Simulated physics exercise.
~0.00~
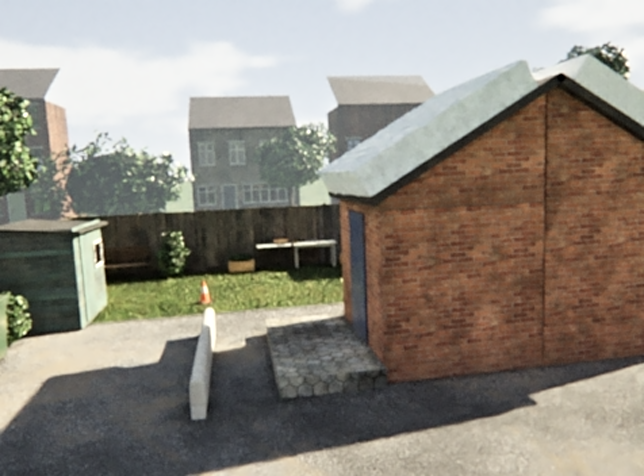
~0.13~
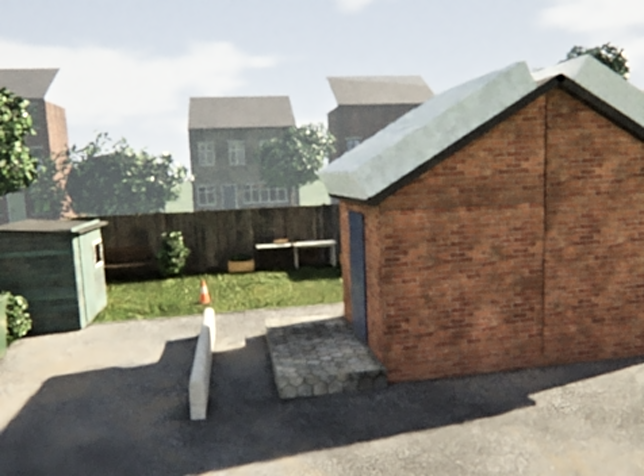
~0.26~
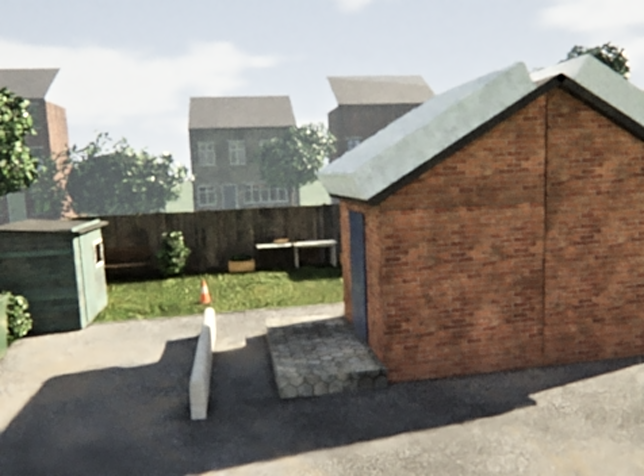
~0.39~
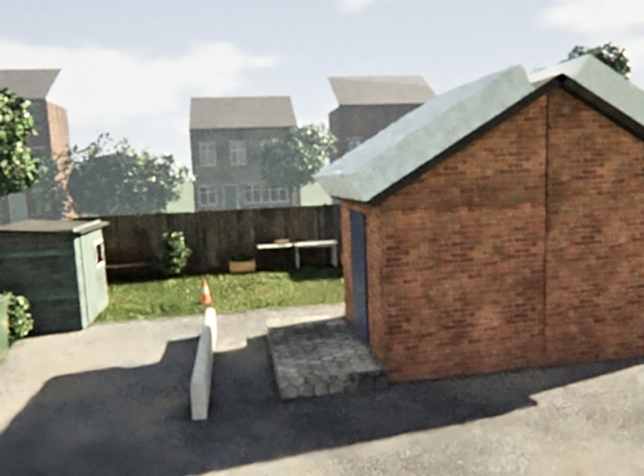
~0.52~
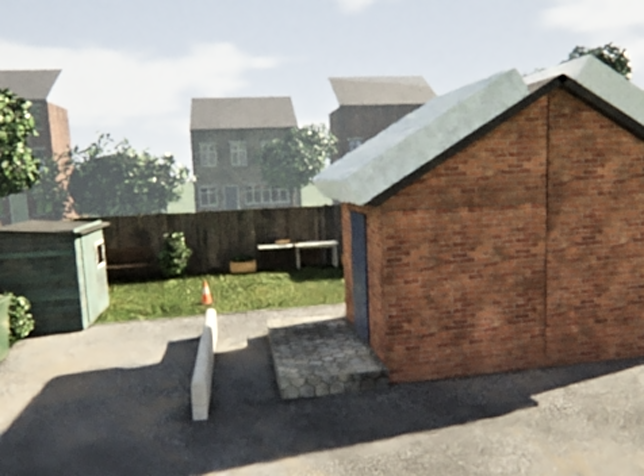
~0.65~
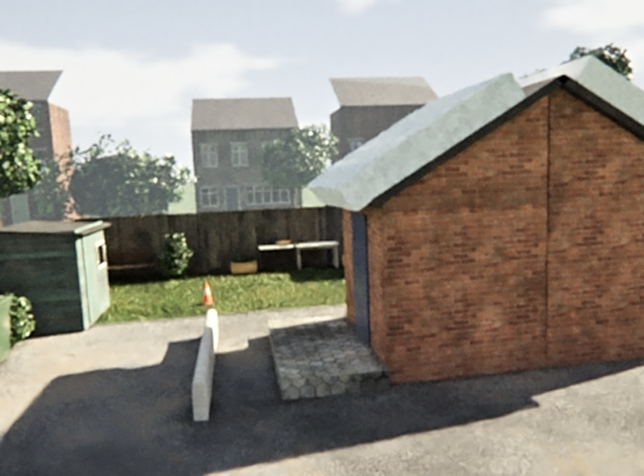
Thick pale slab of snow sliding slowly down the left roof slope of a brick outbuilding, its lower edge overhanging the eaves.
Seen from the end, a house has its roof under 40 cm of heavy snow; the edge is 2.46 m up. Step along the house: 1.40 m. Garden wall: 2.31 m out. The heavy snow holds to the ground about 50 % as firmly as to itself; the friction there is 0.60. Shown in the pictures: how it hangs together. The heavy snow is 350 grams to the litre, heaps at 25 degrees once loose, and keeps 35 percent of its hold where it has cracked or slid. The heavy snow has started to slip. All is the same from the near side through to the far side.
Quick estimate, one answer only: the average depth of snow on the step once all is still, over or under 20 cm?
I would say over.
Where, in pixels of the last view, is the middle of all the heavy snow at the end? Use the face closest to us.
It sits close to (263, 375) in the last view.
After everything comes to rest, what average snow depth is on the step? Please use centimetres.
The average comes out at roughly 25 cm.
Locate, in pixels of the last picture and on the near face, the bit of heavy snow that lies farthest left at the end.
Near (140, 415).
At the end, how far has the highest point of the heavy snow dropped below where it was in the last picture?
I'd put it at something like 3.2 m.
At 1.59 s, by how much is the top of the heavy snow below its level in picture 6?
Around 0.7 metres, give or take.
By 1.08 s, 87 % of the snow is still up on the roof and 13 % is falling or down.
By 1.59 s, 60 % of the snow is still up on the roof and 40 % is falling or down.
By 2.09 s, 19 % of the snow is still up on the roof and 81 % is falling or down.
By 2.60 s, none of the snow is still up on the roof and all is falling or down.
By 3.80 s, at the end, none of the snow is still up on the roof and the snow on the step is 25 cm deep on average.
